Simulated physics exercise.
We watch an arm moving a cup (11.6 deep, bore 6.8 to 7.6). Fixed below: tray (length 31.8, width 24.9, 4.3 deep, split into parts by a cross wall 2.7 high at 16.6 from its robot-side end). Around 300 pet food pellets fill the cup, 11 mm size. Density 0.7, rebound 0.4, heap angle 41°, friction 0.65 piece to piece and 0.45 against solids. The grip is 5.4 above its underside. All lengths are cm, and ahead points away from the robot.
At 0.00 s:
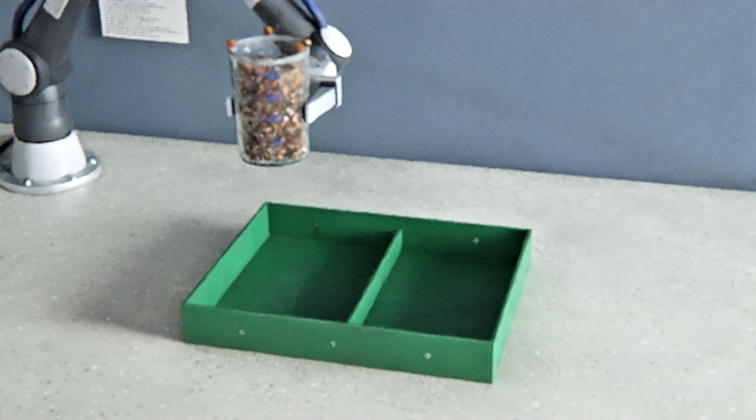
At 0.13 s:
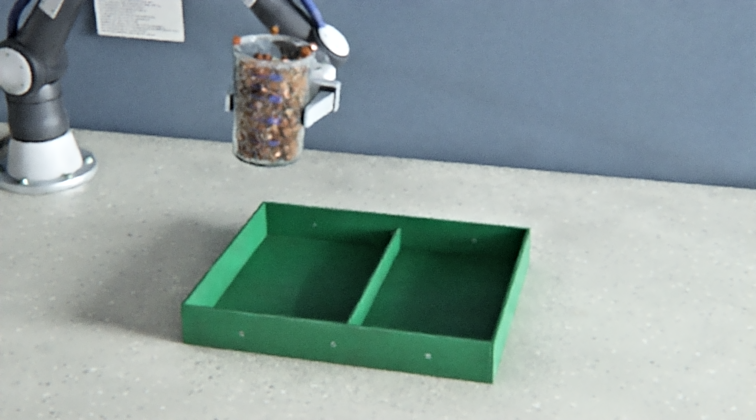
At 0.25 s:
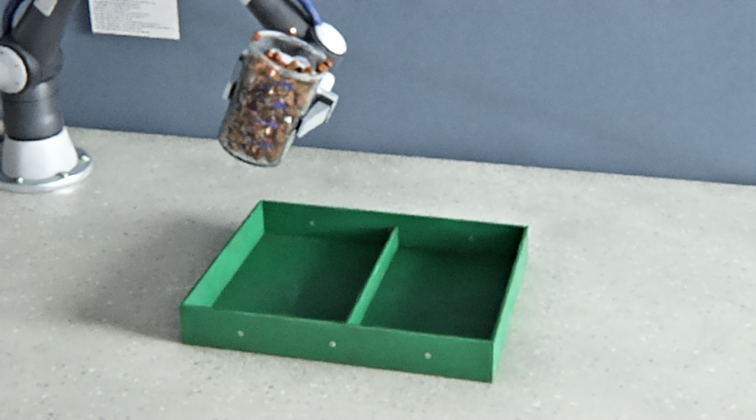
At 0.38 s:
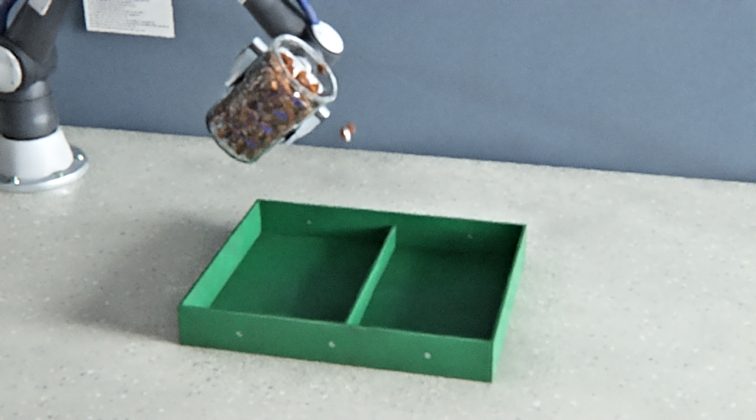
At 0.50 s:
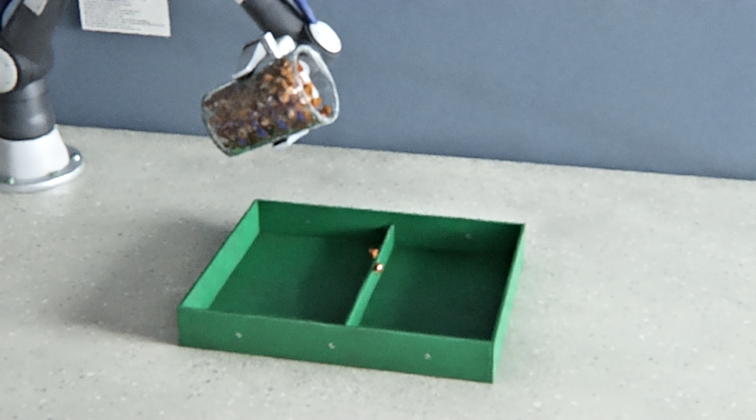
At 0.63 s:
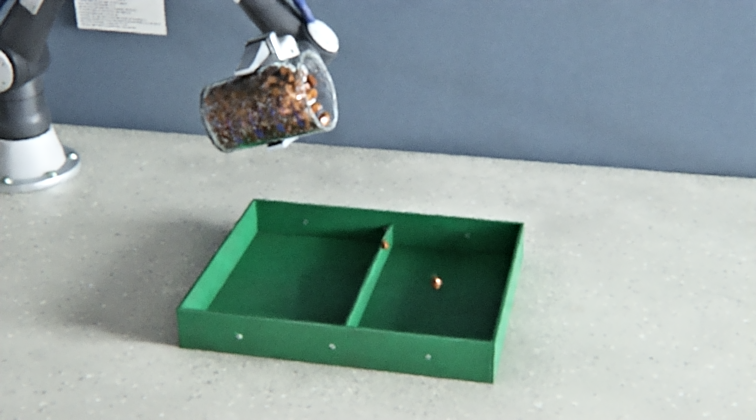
A robot arm tilting a clear cup of brown pellets rightward above a divided green tray, a couple of pellets dropping in.
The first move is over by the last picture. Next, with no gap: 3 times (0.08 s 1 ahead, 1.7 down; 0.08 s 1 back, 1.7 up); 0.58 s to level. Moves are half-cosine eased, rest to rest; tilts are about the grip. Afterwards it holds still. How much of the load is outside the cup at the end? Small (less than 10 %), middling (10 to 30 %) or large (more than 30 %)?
Answer: Small; less than 10 % of the pet food pellets finish outside the cup.
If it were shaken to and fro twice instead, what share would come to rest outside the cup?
In that case some 5 per cent.
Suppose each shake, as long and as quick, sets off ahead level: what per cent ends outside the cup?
About 20 per cent.
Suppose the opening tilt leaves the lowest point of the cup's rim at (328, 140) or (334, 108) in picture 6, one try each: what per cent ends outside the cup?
Some 10 and 0 per cent.
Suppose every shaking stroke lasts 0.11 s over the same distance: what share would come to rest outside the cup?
Then about 0 per cent.
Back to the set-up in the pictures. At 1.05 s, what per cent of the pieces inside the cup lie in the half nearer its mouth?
Roughly 45 per cent.
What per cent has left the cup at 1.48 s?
About 5 per cent by then.
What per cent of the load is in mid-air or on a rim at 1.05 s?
Some 2 per cent.
After 1.05 s, tilted 70° forward, highest piece 24 above the table; 286 in the cup, 6 in the far-side part, 5 in flight or on a rim.
After 1.48 s, tilted 21° forward, highest piece 27 above the table; 284 in the cup, 11 in the far-side part, 2 in the robot-side part.
After 1.89 s, level, highest piece 29 above the table; 284 in the cup, 11 in the far-side part, 2 in the robot-side part.
After 2.94 s, level, highest piece 29 above the table; 284 in the cup, 11 in the far-side part, 2 in the robot-side part.
In the end, 284 in the cup, 11 in the far-side part, 2 in the robot-side part. That is 4 % outside the cup.
